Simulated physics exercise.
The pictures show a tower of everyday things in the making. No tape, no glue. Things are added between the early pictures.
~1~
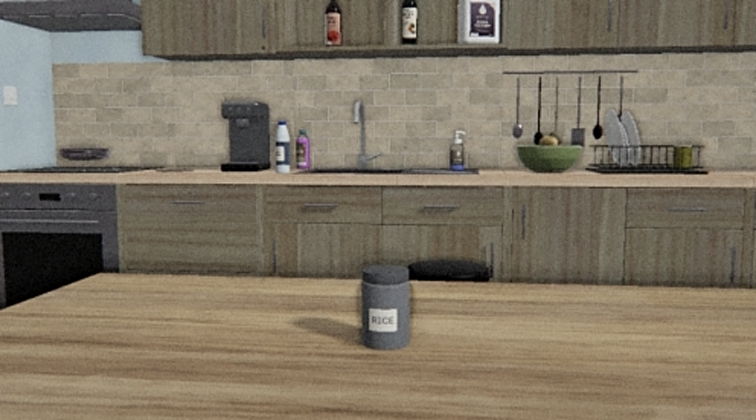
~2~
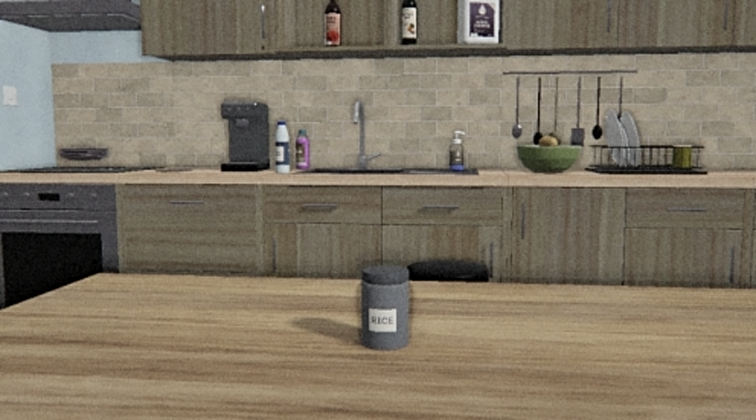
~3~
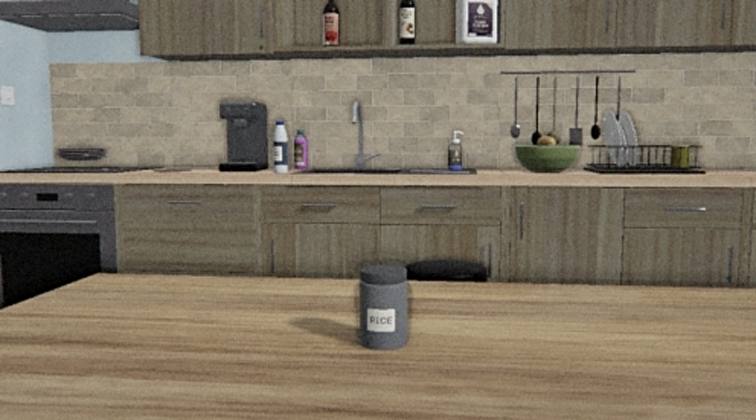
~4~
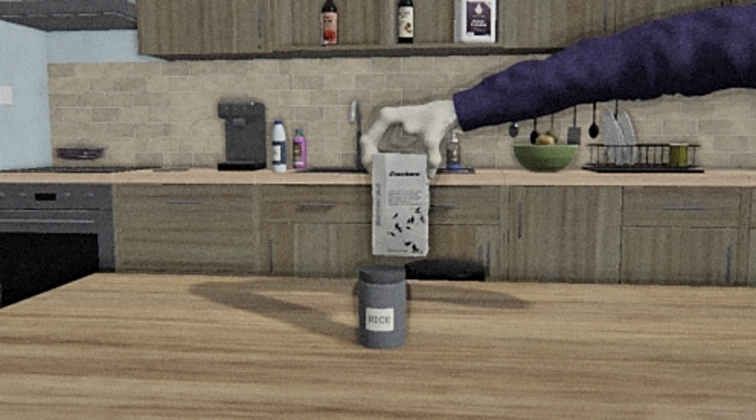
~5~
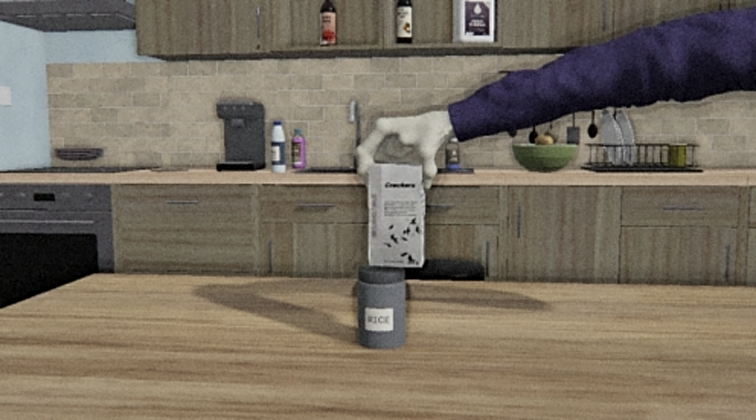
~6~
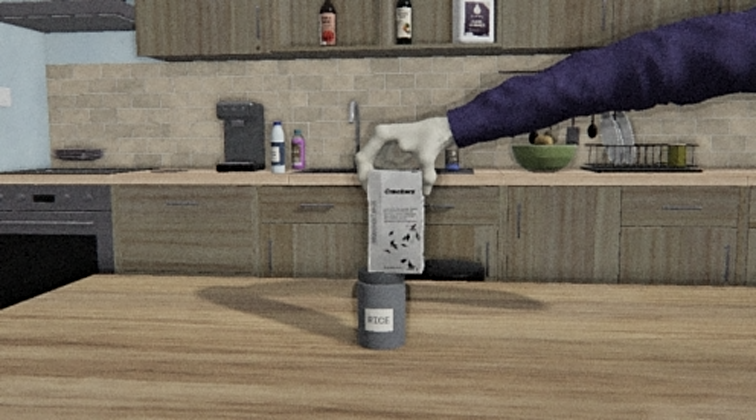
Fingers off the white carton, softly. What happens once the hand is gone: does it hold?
Here the pile keeps its balance.
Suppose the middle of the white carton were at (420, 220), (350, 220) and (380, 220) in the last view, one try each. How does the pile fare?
First try: It comes apart; second try: It gives way; third try: It holds.
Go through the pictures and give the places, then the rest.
The last thing is not in view yet; grey jar (385, 306), in the first frame.
The last thing is not in view yet; grey jar (385, 307), in the second frame.
The last thing is not in view yet; grey jar (383, 306), in the third frame.
Coming down; white carton (401, 203); grey jar (382, 306), in the fourth frame.
Coming down; white carton (397, 213); grey jar (381, 306), in the fifth frame.
In place under the hand; white carton (397, 220); grey jar (381, 306), in the sixth frame.
Then, 0.20 s past the last view, nothing moves.
Then, 0.40 s past the last view, white carton resting near (397, 220).
Finally, both still in place. Final places as the last picture's camera would see them, white carton near (397, 220). The pile stays up.
